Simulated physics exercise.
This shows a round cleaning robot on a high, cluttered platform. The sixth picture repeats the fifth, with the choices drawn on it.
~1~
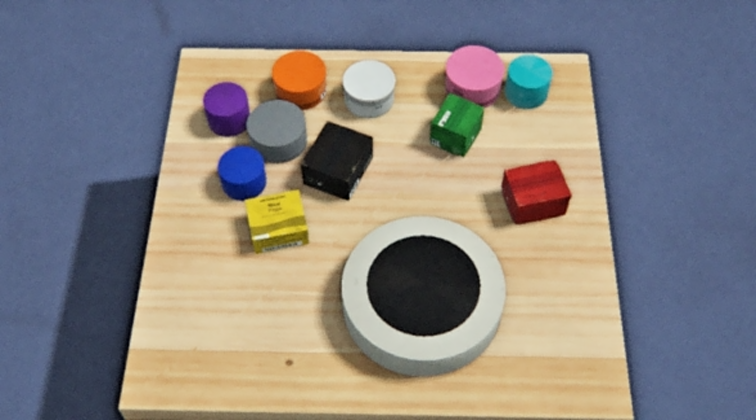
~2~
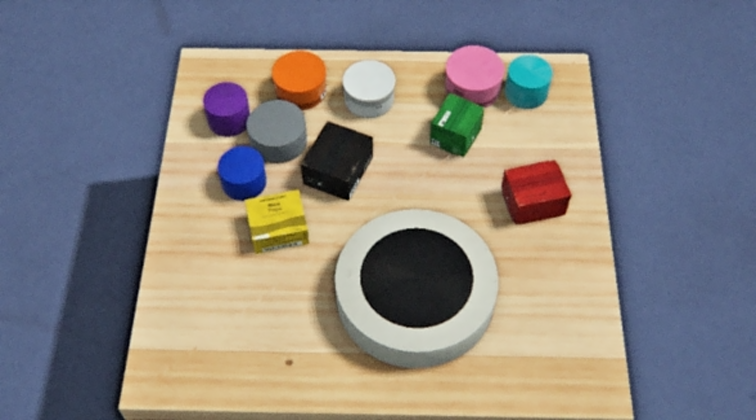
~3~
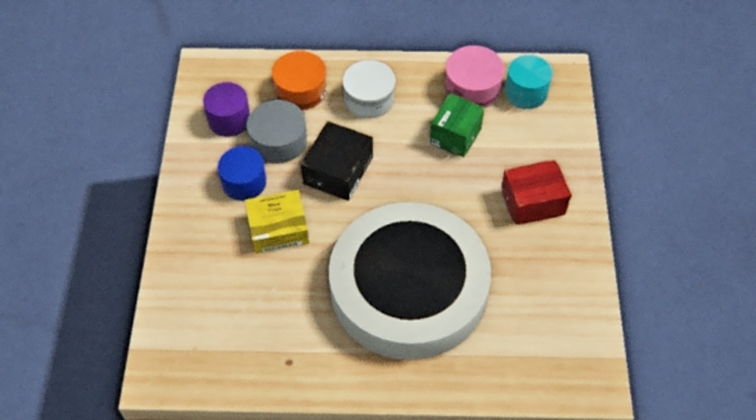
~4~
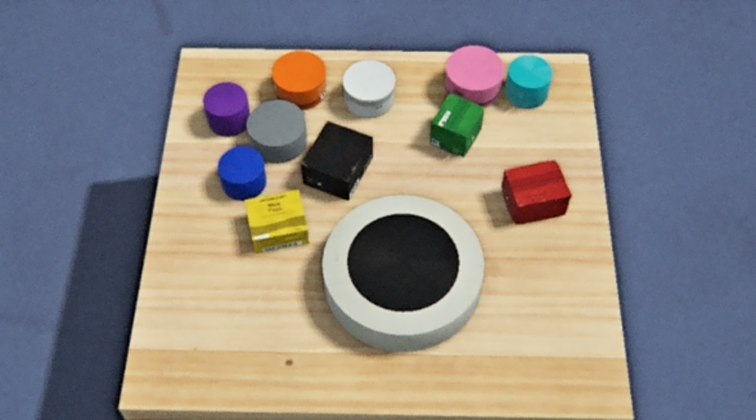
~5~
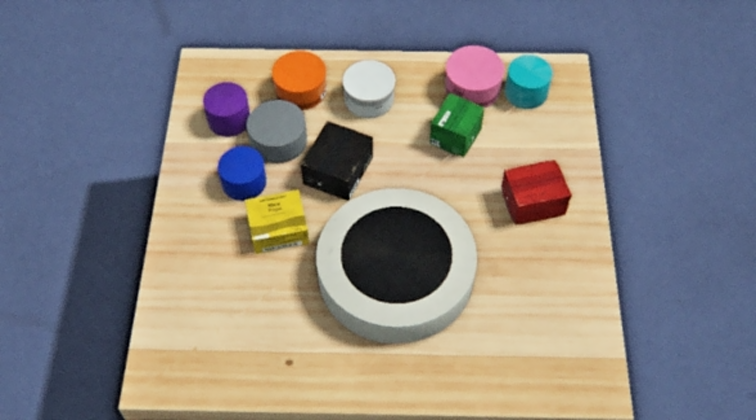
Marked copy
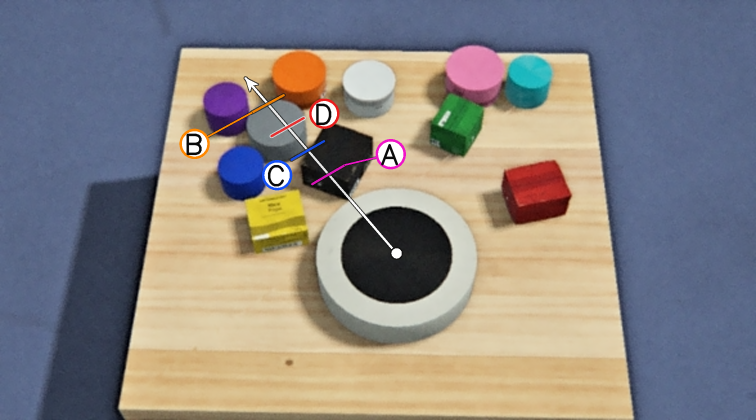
On a raised wooden platform cluttered with colourful round containers and boxes, a round white robot with a black top slides slowly a short way up and to the left, toward the yellow and black boxes, while everything else stays still.
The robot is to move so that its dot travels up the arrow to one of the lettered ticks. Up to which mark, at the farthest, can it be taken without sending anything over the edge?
Stop at C.
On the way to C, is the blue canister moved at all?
Yes.
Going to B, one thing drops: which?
The orange pail goes over.
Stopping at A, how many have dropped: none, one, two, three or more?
The count is none.
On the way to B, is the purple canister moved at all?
Yes.
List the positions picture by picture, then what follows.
The first frame shows black box (338, 161); orange pail (300, 81); blue canister (242, 174).
The second frame shows robot (416, 286); purple canister (227, 109).
The third frame shows robot (409, 279); grey canister (277, 132).
The fourth frame shows robot (403, 271); white pail (370, 90).
The fifth frame shows robot (396, 263); red parcel (535, 192); turquoise canister (528, 82); black box (338, 161).
On the marked copy, A at (329, 175); B at (268, 104); C at (308, 150); D at (288, 127); the arrow from (397, 253) to (245, 78); the white dot at (397, 253).
With C. Early on, robot (362, 224); yellow box (259, 217); grey canister (273, 127).
Further on, robot (330, 187); orange pail (299, 72); purple canister (212, 105).
At the end, robot (309, 162); orange pail (297, 48); purple canister (204, 101); nothing has fallen.
As for the rest, A is safe but short; B drops the orange pail; D drops the orange pail.
